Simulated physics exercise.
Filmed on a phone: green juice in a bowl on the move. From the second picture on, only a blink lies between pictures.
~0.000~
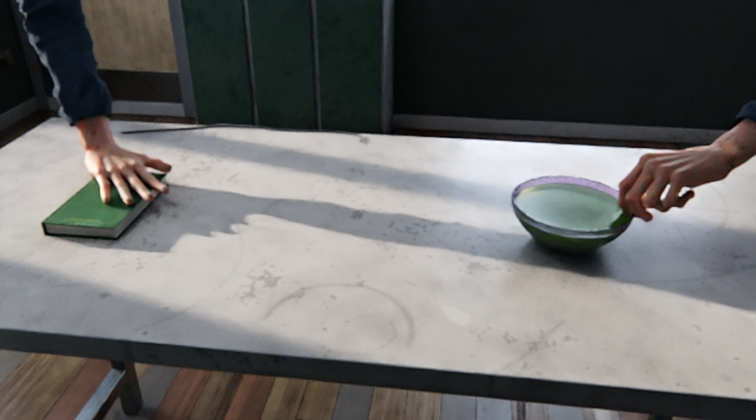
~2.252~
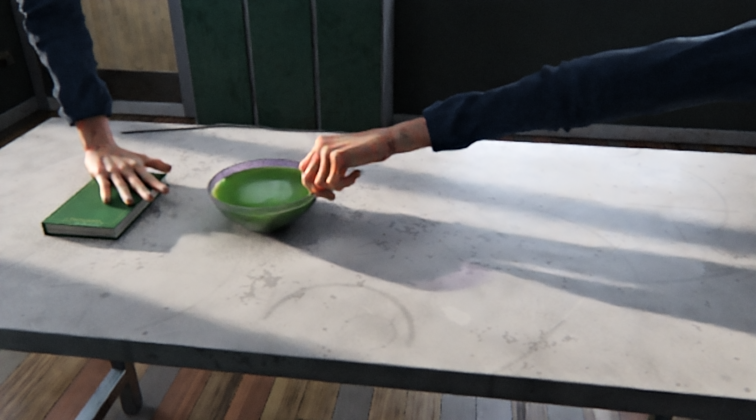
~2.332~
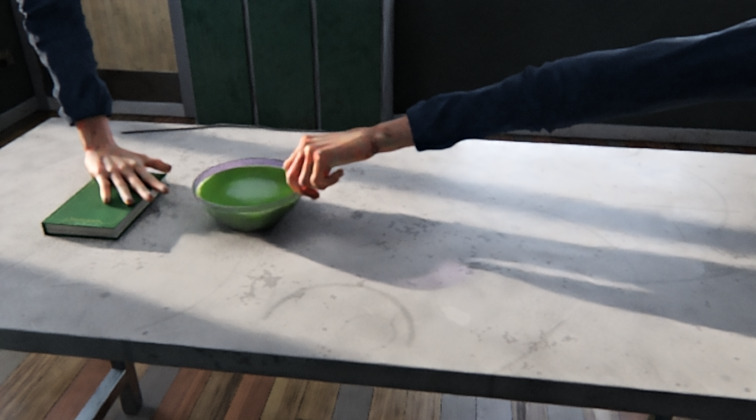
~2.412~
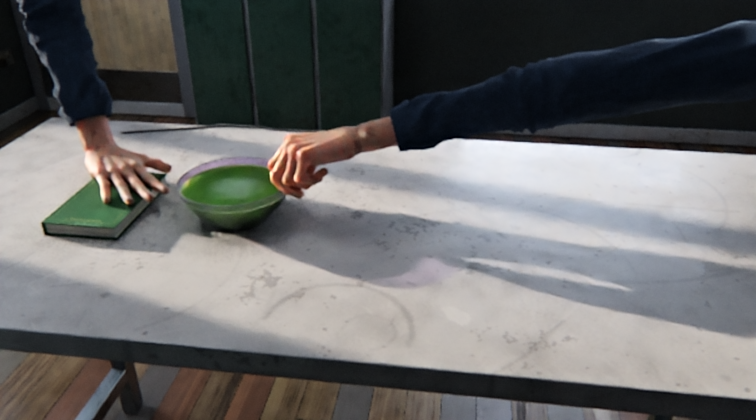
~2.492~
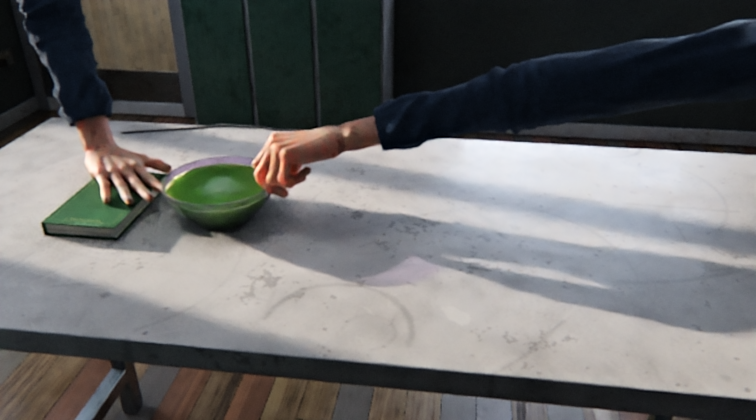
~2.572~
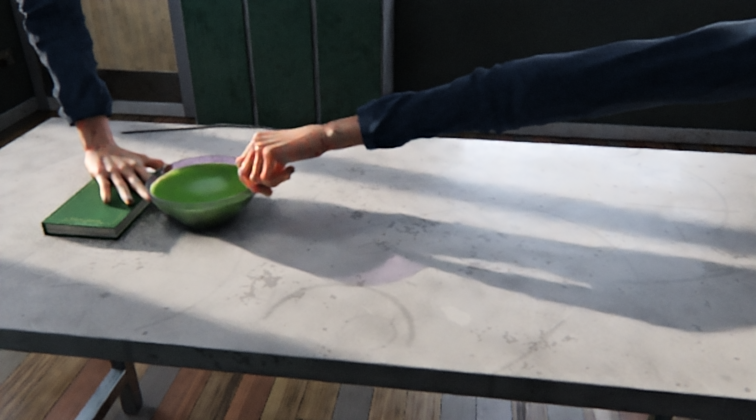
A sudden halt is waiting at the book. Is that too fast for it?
As it turns out, it spills.
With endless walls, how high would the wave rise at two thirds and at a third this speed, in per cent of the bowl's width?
First 10 %, second 5 %.
By 2.6 s, the bowl meets the book.
By 2.7 s, the green juice surges up the wall; it has slopped over.
By 4.1 s, the bowl stands at the book; it has slopped over.
